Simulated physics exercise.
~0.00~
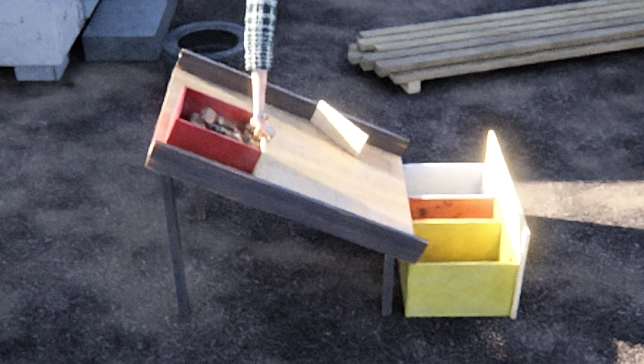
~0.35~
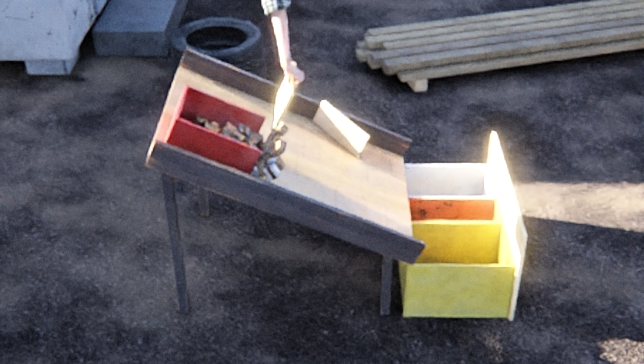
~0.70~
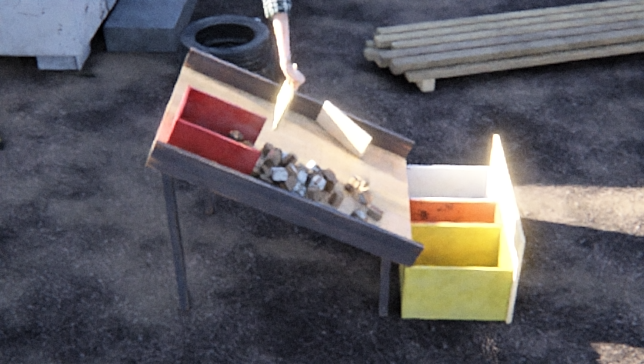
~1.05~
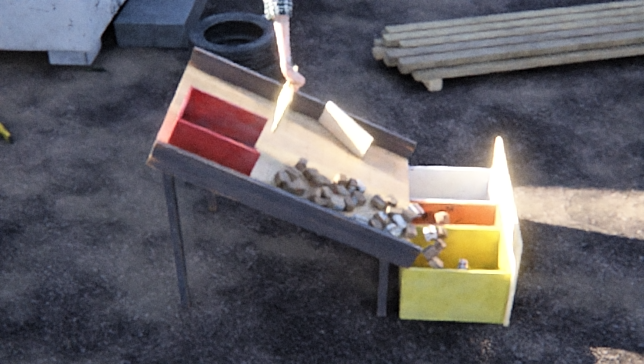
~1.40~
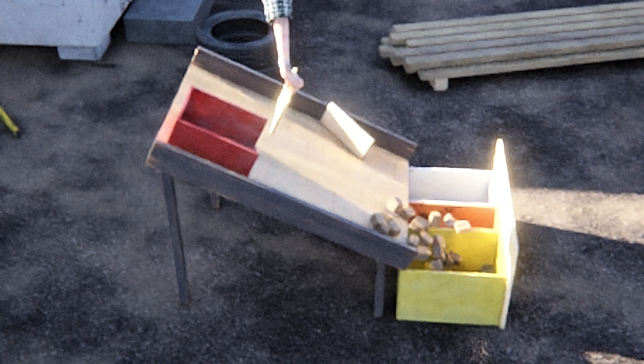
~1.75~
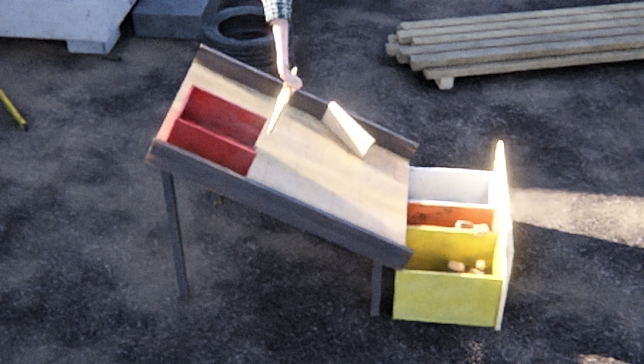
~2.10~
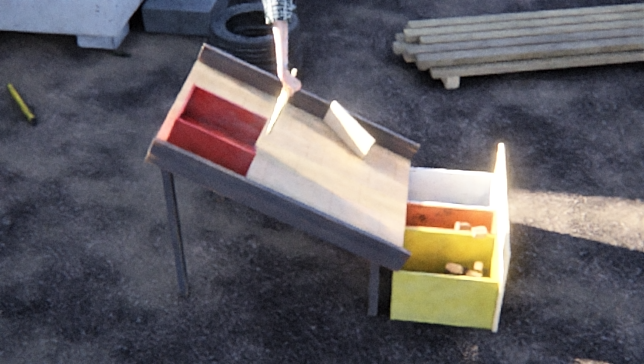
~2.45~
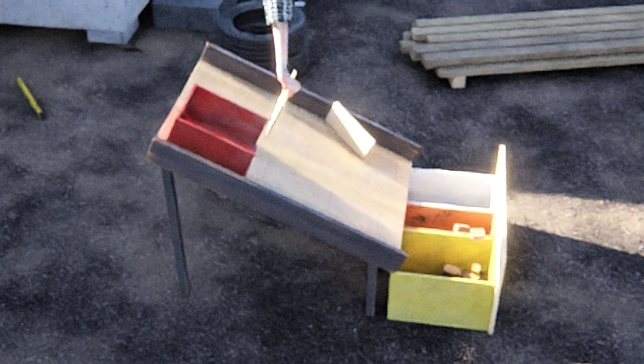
On dark ground, a hand lifts a gate and small blocks tumble mostly into the yellow bin.
